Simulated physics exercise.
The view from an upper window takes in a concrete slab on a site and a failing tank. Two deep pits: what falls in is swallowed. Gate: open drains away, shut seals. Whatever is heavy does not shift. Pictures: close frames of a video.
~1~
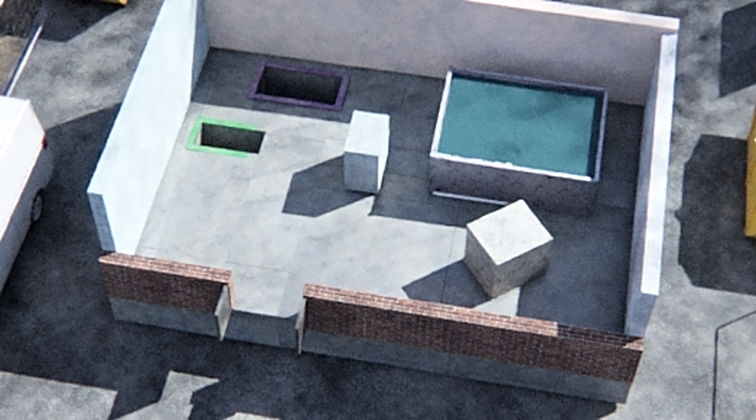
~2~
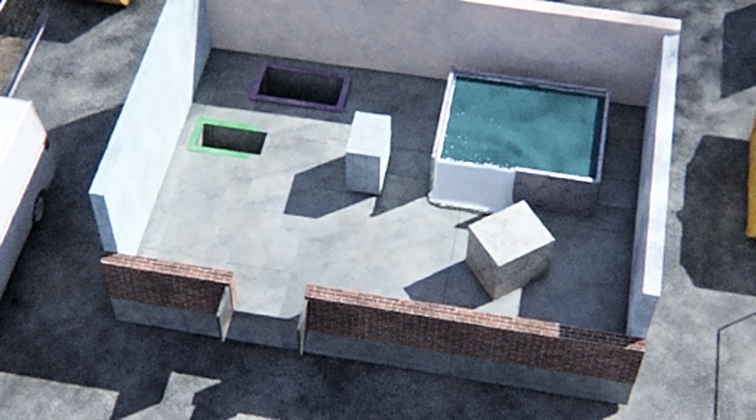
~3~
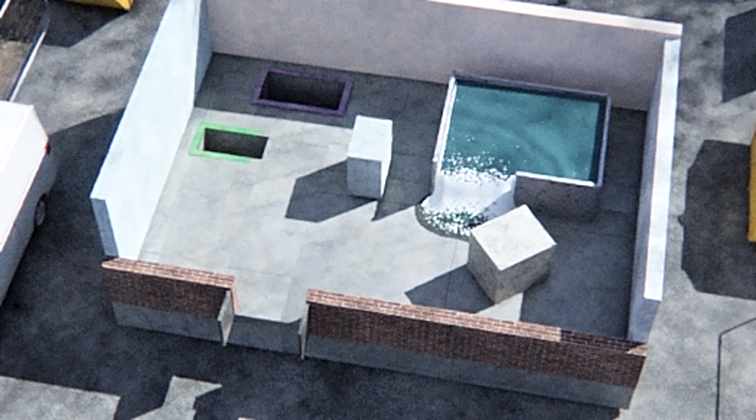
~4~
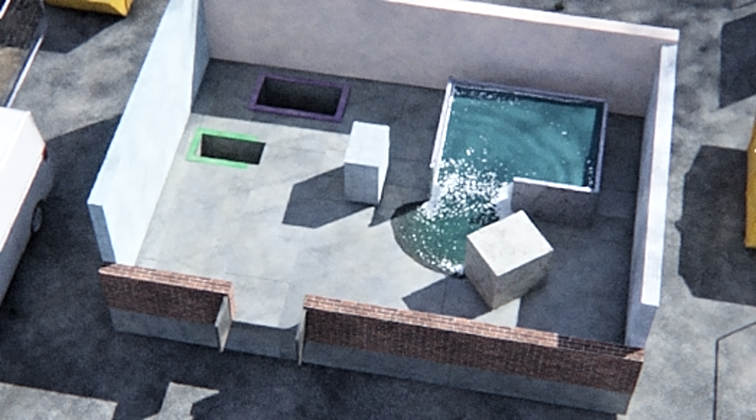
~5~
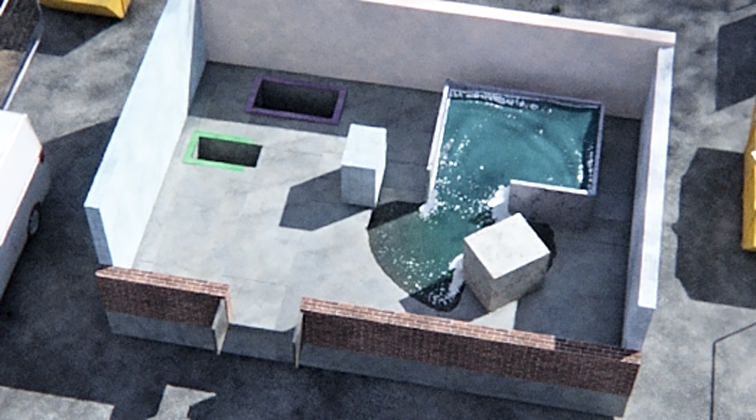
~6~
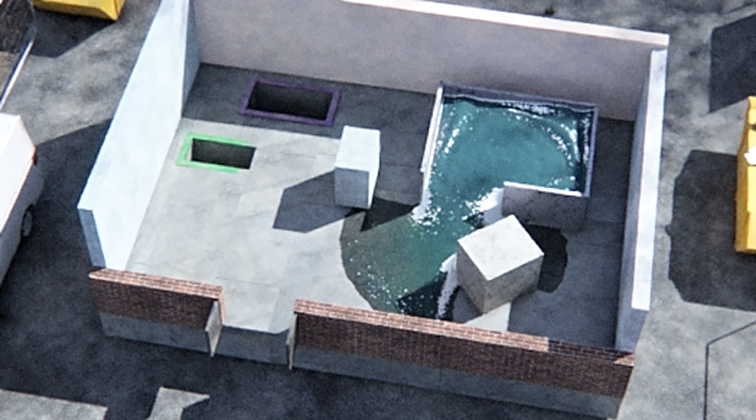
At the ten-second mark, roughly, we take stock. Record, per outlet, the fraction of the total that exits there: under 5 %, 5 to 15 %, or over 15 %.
Log: Gate - 5 to 15 %; green pit - over 15 %; purple pit - under 5 %.
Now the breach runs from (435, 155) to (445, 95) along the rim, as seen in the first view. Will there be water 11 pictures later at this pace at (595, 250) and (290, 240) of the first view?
First point: Unwetted; second point: Inundated.
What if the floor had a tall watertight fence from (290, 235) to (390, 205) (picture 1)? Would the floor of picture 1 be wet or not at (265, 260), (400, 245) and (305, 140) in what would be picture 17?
Okay, the first comes out soaked, the next soaked, and the last left untouched.
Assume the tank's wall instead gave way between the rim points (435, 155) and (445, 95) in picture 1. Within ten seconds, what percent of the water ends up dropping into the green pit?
Green: 15 %.
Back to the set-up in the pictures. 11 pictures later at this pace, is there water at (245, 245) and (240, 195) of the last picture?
Readings, in sequence: Waterlogged then unreached.
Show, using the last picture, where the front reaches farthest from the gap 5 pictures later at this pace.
Farthest reach: (275, 320).
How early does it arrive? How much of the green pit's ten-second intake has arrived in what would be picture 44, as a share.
About 40 %.
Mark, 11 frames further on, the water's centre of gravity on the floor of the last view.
I'd put my finger on (455, 223).
A moment on, water covers 30 % of the floor; the gate 0 %, the green pit 0 %, the purple pit 0 %.
Next, water covers 45 % of the floor; the gate 2 %, the green pit 0 %, the purple pit 0 %.
Then, water covers 60 % of the floor; the gate 5 %, the green pit 0 %, the purple pit 0 %.
Later, water covers 75 % of the floor; the gate 9 %, the green pit 10 %, the purple pit 0 %.
In the end, water covers 95 % of the floor; the gate 11 %, the green pit 23 %, the purple pit 2 %.
